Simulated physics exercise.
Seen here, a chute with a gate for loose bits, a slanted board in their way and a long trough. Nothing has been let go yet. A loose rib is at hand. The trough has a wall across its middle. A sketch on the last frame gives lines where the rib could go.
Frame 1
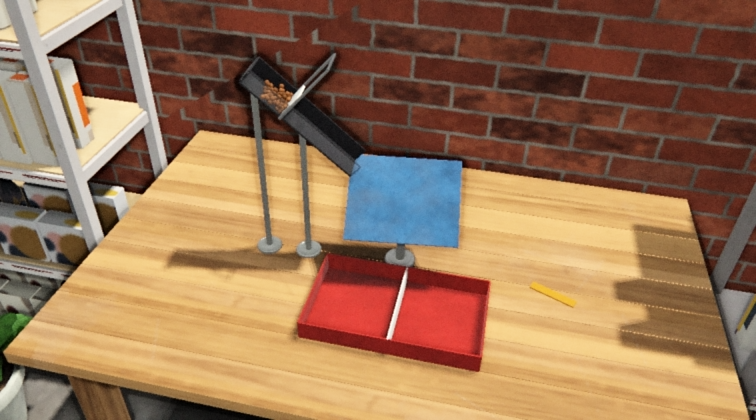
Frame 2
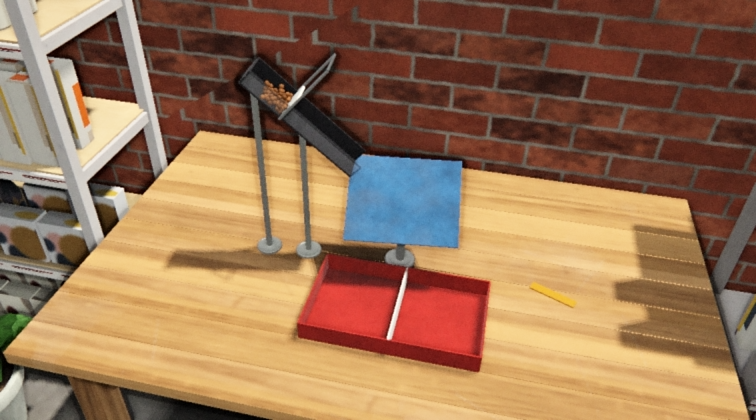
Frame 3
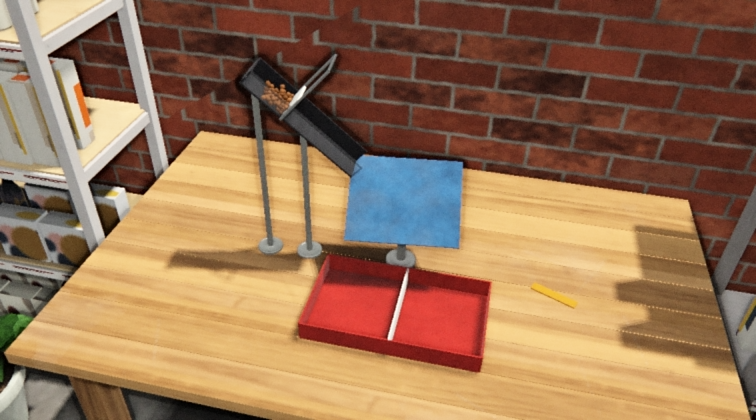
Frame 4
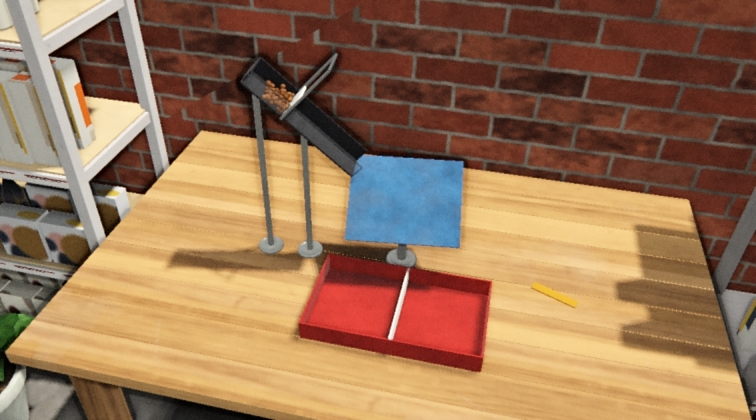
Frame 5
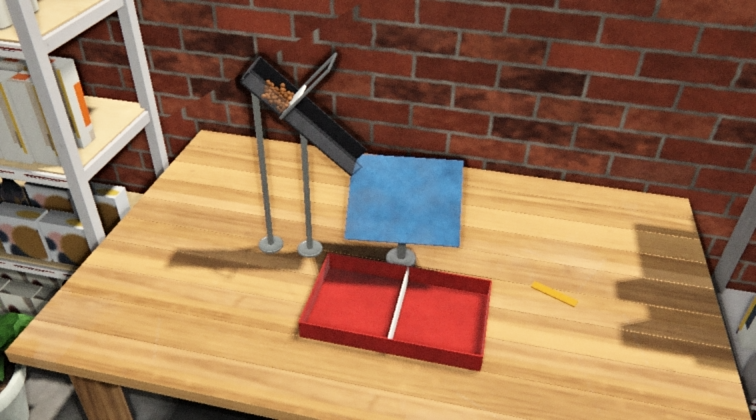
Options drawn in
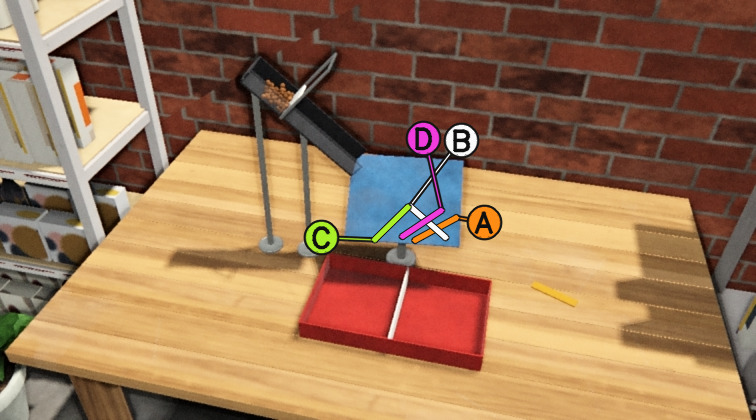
A wooden table stands before a red brick wall, seen from above at an angle, with white shelving at the left. A dark chute on two grey posts holds small brown balls behind a raised pale gate, sloping down rightward to a tilted blue board above a red trough with a white divider, and a yellow stick lies to the right. Nothing visibly moves, and the view stays practically still.
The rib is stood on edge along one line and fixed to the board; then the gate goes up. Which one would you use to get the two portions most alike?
The answer is line A.
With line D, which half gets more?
More lands on the left.
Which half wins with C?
The left half.
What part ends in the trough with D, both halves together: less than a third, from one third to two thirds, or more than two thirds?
Line D gives more than two thirds.
On the marked copy, line A from (456, 217) to (414, 240); line B from (409, 206) to (445, 237); line C from (408, 206) to (374, 239); line D from (441, 210) to (402, 236).
If A is chosen, of what is caught, close to two thirds in the left half, close to a third in the right.
If B is chosen, of what is caught, close to a quarter in the left half, the bulk in the right.
If C is chosen, of what is caught, the bulk in the left half, a small share in the right.
If D is chosen, of what is caught, the bulk in the left half, a small share in the right.
